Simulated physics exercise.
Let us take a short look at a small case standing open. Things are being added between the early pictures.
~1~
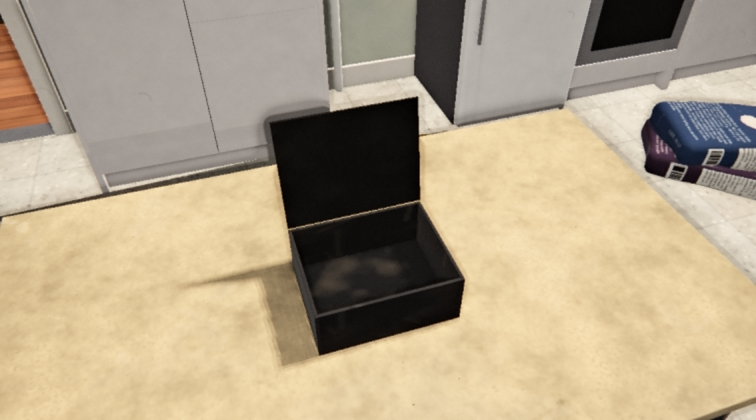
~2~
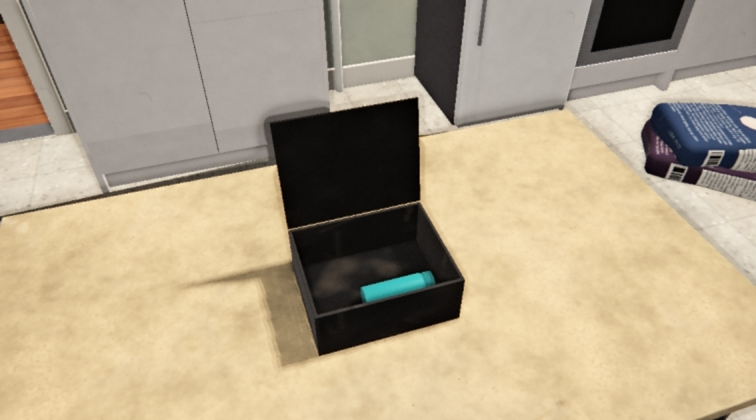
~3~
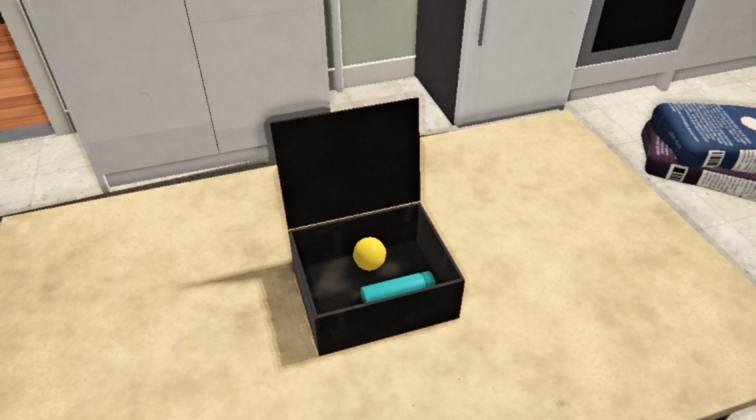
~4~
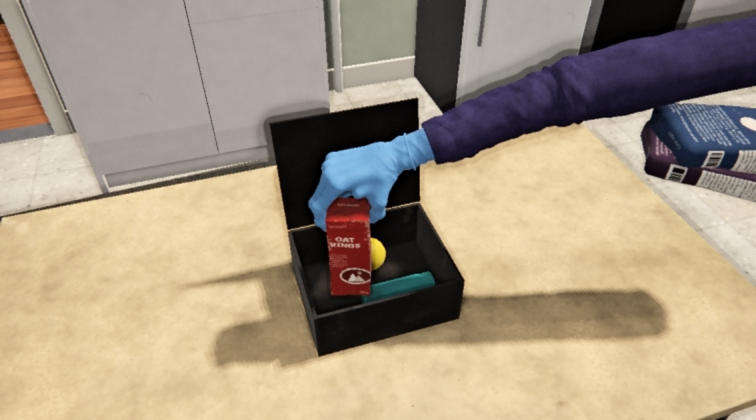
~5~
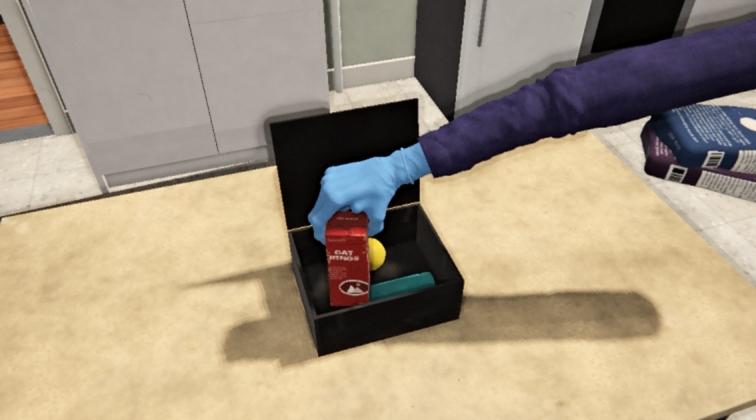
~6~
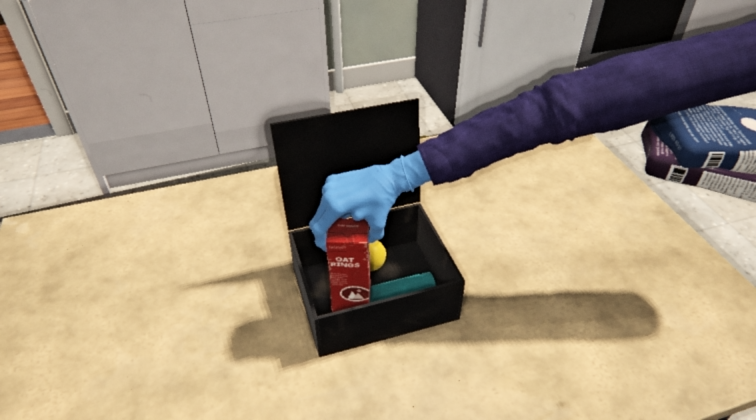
A small black box with its lid raised stands open on a pale tan countertop, seen from above by a still camera, with grey cabinets behind and dark blue and purple packages at right. A turquoise shaker appears inside along the front, then a yellow ball behind it. A blue-gloved hand in a dark purple sleeve, reaching from the right, lowers a red carton slightly into the left side, still gripping it.
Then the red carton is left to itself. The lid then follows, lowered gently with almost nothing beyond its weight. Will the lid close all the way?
No, the lid stays propped open.
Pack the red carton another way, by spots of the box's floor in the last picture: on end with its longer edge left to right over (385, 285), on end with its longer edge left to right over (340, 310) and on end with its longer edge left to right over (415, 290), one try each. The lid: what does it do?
Lid left open; lid left open; lid left open.
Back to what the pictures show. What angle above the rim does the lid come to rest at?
Angle above rim: About 25°.
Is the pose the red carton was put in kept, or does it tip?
It ends up leaning.
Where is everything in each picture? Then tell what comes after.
In the first frame, the last thing is not in view yet.
In the second frame, the last thing is not in view yet; turquoise shaker (398, 291).
In the third frame, the last thing is not in view yet; turquoise shaker (399, 291).
The fourth frame shows on its way; red carton (350, 248); turquoise shaker (398, 291).
The fifth frame shows on its way; red carton (349, 260).
The sixth frame shows put in, still held; red carton (350, 267).
Then, 1.20 s after the last picture, lid starting down; red carton tipped 44° from how it was near (333, 289); turquoise shaker rolled about its own width.
Then, 1.60 s after the last picture, lid 57° above the rim; red carton tipped 44° from how it was near (333, 289); turquoise shaker rolled about its own width.
At rest, lid 27° above the rim; tipped over in the box, red carton; the other 2 in place. Seen from the same camera at the end, red carton near (334, 289).
